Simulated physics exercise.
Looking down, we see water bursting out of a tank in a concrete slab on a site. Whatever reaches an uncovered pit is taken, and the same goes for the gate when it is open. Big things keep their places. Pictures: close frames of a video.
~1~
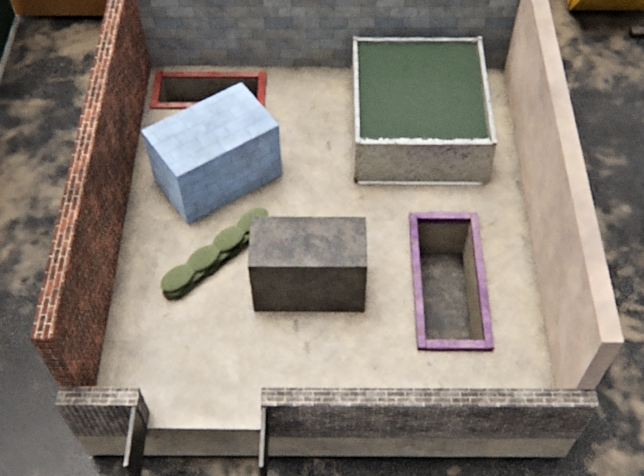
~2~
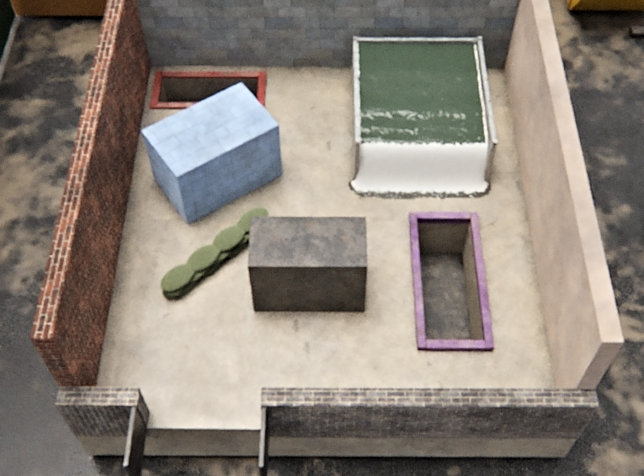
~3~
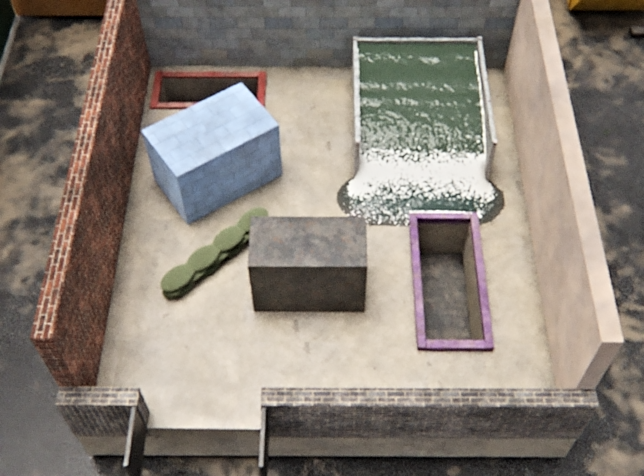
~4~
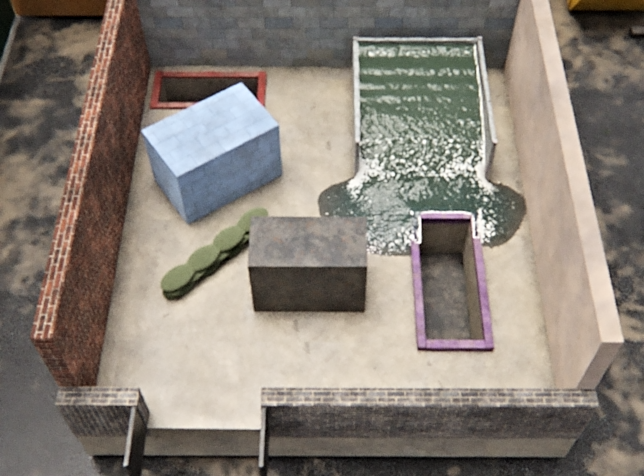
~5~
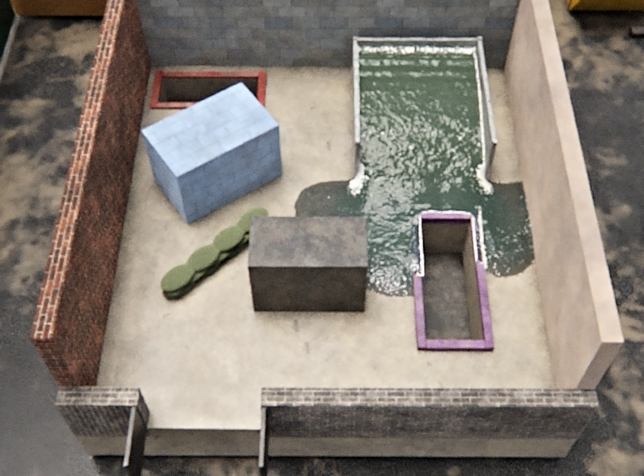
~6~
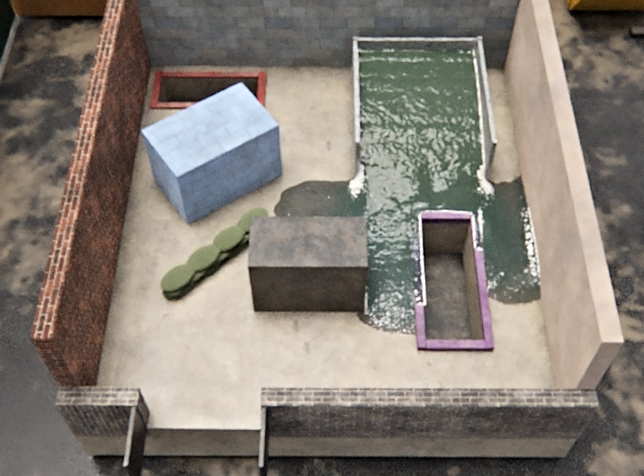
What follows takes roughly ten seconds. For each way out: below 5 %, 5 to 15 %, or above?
One by one: The gate ends up with a share within five to fifteen per cent; the red pit ends up with a share that stays below five per cent; the purple pit ends up with a share topping fifteen per cent.
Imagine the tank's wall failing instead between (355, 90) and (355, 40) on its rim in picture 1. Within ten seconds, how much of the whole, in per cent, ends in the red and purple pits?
Red 50 %, purple 0 %.
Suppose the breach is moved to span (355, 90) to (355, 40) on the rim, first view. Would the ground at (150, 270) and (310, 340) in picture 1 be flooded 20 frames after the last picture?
Submerged, waterless.
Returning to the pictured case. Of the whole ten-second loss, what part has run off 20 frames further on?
It comes to around 65 per cent.
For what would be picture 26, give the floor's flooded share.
I make it 65 per cent.
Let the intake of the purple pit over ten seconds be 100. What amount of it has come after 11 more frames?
About 60 %.
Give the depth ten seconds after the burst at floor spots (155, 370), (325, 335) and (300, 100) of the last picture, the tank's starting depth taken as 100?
8, 8, 6 %.
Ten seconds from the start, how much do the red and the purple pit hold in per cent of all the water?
Around 0 and 34 per cent, in that order.
A moment on, water covers 30 % of the floor; the gate 0 %, the red pit 0 %, the purple pit 13 %.
Next, water covers 50 % of the floor; the gate 0 %, the red pit 0 %, the purple pit 20 %.
Then, water covers 65 % of the floor; the gate 1 %, the red pit 0 %, the purple pit 28 %.
Later, water covers 85 % of the floor; the gate 4 %, the red pit 0 %, the purple pit 33 %.
In the end, water covers 90 % of the floor; the gate 9 %, the red pit 1 %, the purple pit 33 %.
